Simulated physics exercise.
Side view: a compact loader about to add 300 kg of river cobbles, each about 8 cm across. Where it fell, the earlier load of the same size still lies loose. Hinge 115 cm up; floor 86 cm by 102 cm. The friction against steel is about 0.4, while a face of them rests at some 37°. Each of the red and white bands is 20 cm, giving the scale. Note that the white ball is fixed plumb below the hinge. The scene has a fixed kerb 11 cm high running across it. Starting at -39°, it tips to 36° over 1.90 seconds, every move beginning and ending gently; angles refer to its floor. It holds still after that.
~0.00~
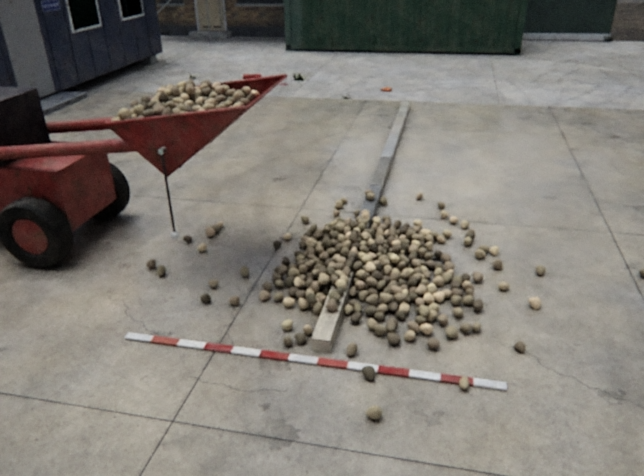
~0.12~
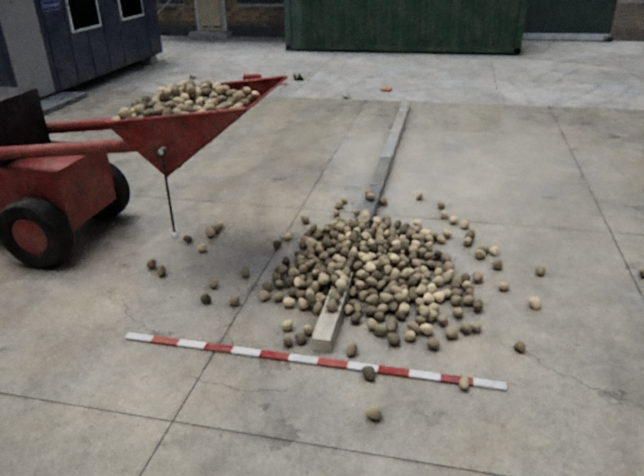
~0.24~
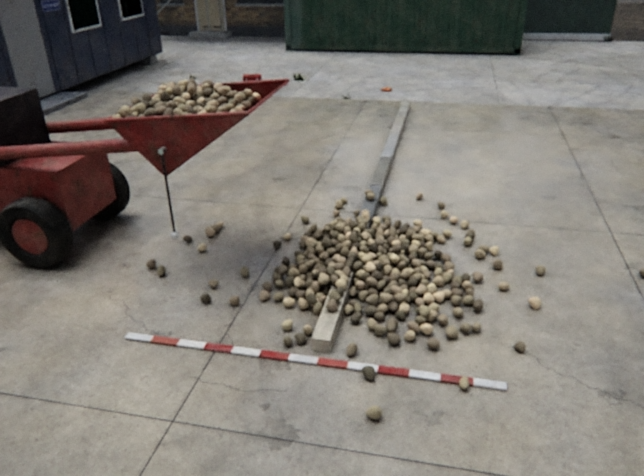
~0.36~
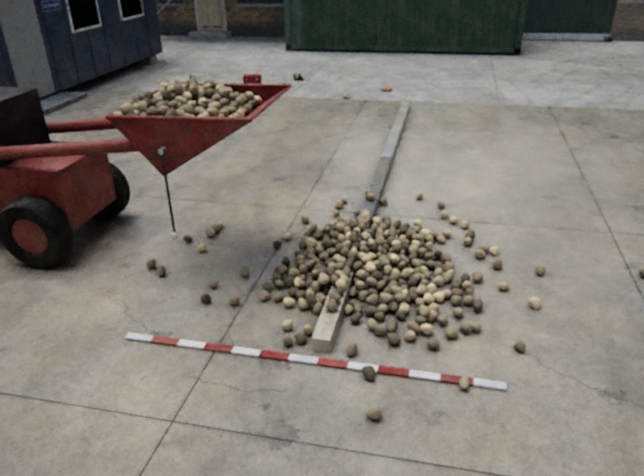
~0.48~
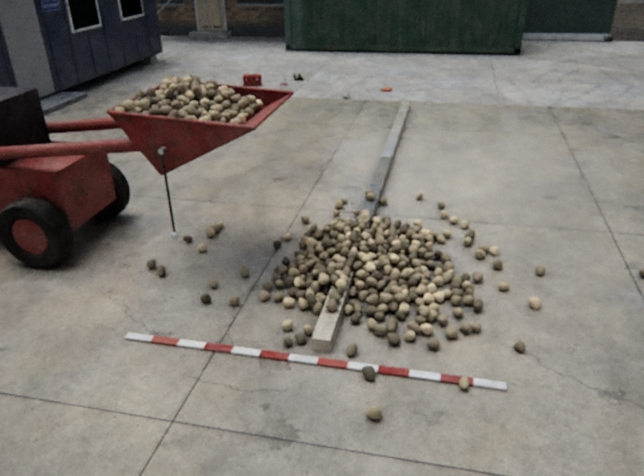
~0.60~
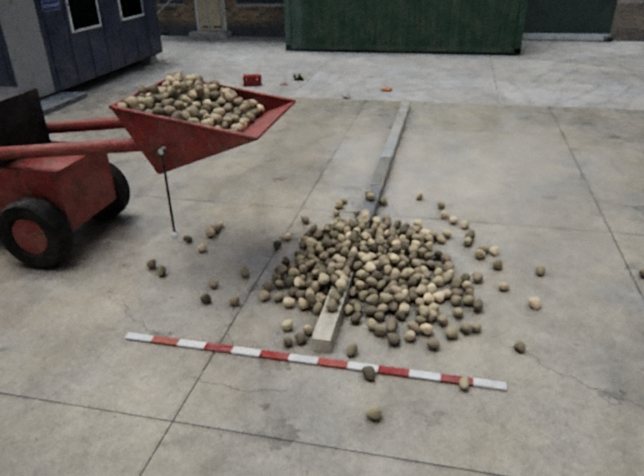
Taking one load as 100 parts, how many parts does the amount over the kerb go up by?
3 parts.
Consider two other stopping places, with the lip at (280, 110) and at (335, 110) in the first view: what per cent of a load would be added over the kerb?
First place: Roughly 25 %; second place: Roughly 90 %.
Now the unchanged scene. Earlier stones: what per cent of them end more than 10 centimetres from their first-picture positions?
0 %.
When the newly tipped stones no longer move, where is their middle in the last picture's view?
The centre sits about (301, 249).
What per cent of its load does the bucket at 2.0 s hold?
That works out to about 35 %.
After 1.4 s the floor is at 24°; in per cent of one load, 100 in the bucket, 45 on this side of the kerb, 57 over the kerb; the foremost stones are at (527, 278).
After 2.0 s the floor is at 36°; in per cent of one load, 34 in the bucket, 111 on this side of the kerb, 57 over the kerb; the foremost stones are at (527, 278).
After 2.3 s the floor is at 36°; in per cent of one load, 5 in the bucket, 140 on this side of the kerb, 57 over the kerb; the foremost stones are at (527, 278).
After 4.9 s the floor is at 36°; in per cent of one load, 0 in the bucket, 142 on this side of the kerb, 60 over the kerb; the foremost stones are at (527, 278). Net gain over the kerb, 3.
